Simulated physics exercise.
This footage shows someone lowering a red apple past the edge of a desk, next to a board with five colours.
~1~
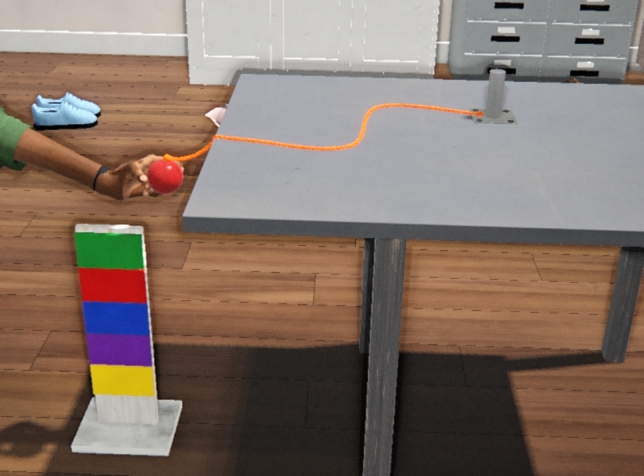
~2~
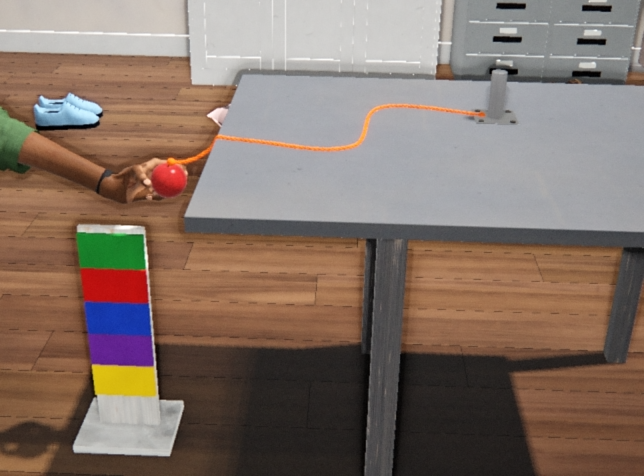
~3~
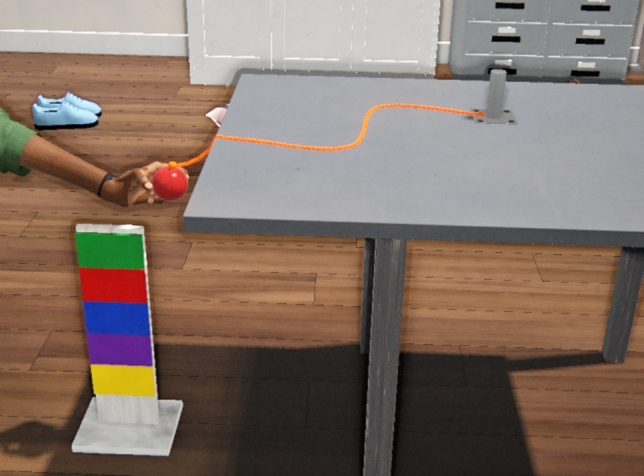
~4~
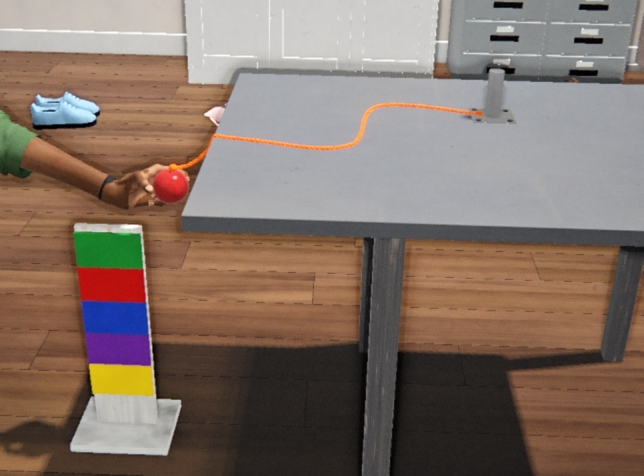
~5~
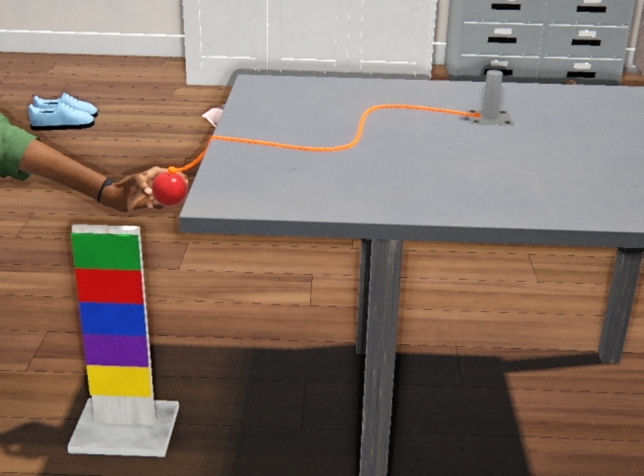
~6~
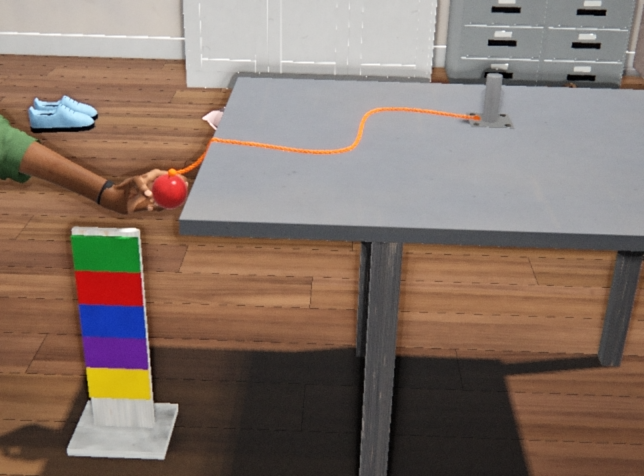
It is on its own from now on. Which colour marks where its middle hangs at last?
Red.
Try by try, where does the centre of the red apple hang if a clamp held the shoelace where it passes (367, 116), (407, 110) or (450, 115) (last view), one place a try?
In order of the tries: About (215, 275), about (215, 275), about (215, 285).
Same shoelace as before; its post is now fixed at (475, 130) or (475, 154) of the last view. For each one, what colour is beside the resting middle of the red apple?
Try one - blue; try two - blue.
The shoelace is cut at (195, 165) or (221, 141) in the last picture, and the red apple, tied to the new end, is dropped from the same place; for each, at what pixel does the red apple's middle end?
The pixels are (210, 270) and (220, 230), in that order.
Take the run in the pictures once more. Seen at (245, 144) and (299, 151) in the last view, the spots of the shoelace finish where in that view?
(213, 194) for the first, (214, 144) for the second.
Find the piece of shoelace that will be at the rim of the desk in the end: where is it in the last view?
Around (305, 152).
Soon after, apple near (245, 286); level with red.
Then, apple near (201, 288); level with red.
At rest, apple near (213, 289); level with red. Its middle rests at the red band.
